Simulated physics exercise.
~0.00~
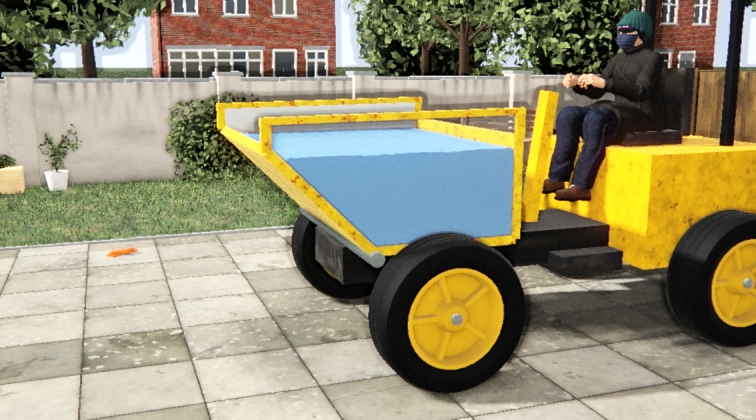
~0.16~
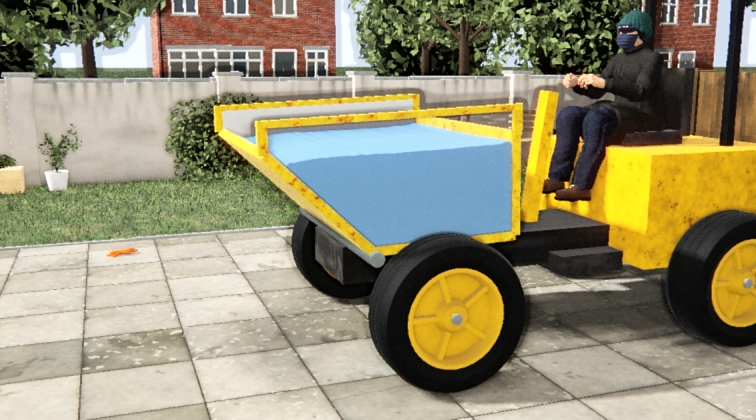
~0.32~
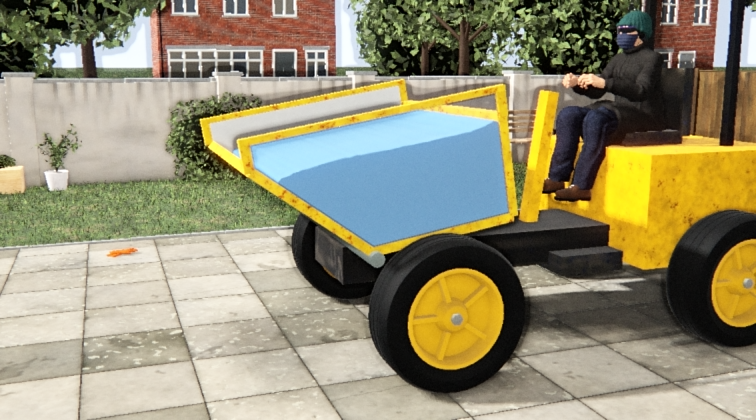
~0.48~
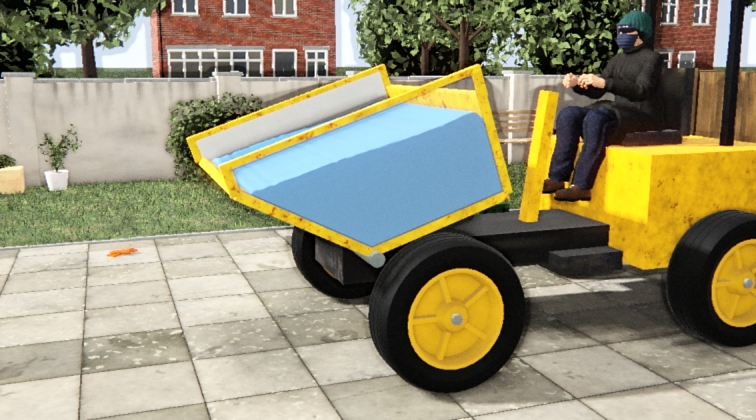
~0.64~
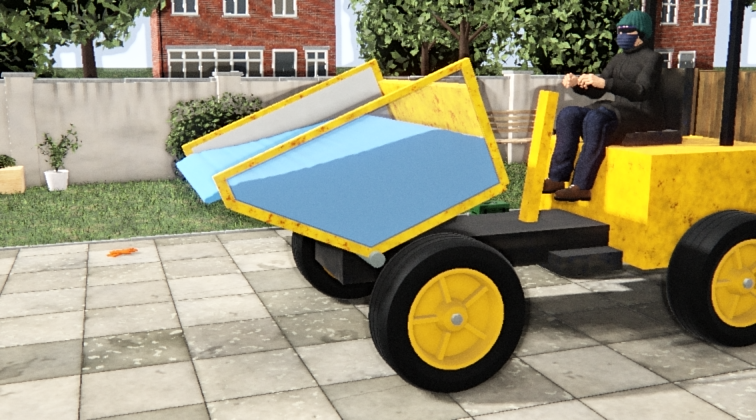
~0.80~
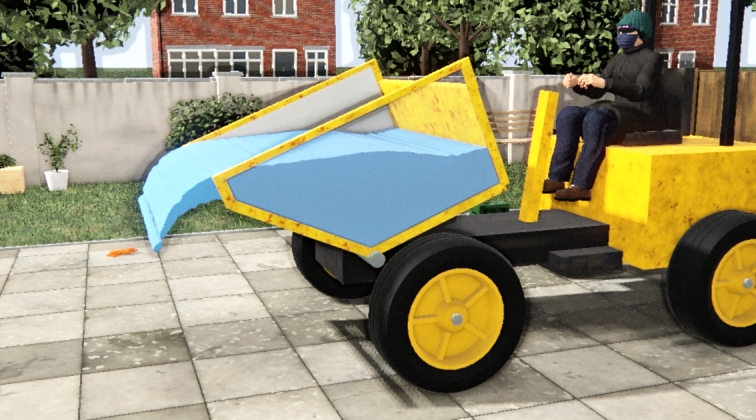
A yellow dumper's skip tilts forward to the left, and blue liquid pours over its lip.
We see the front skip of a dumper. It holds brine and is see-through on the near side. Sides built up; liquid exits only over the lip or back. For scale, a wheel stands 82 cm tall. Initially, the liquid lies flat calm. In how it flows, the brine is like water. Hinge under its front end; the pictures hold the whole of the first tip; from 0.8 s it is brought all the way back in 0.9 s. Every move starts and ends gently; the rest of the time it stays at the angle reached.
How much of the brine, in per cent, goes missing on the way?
Some 43 per cent goes overboard.
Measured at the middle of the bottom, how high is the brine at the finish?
24 cm.
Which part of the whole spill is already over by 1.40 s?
I'd say somewhere near 90 per cent.
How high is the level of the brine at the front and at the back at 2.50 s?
Roughly 30 cm in front and 32 cm behind.
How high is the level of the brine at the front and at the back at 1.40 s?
Around 38 cm toward the front, with 12 cm behind.
By 1.40 s the skip is at 4° forwards, the surface stands 37 cm on the front, 12 cm on the back; the loss stands at 36 per cent, over the front.
By 1.95 s the surface stands 25 cm on the front, 56 cm on the back; the loss stands at 37 per cent, over the front.
By 2.50 s the surface stands 30 cm on the front, 31 cm on the back; the loss stands at 37 per cent, over the front.
By 4.59 s the loss stands at 43 per cent, over the front, 298 of 698 litres.
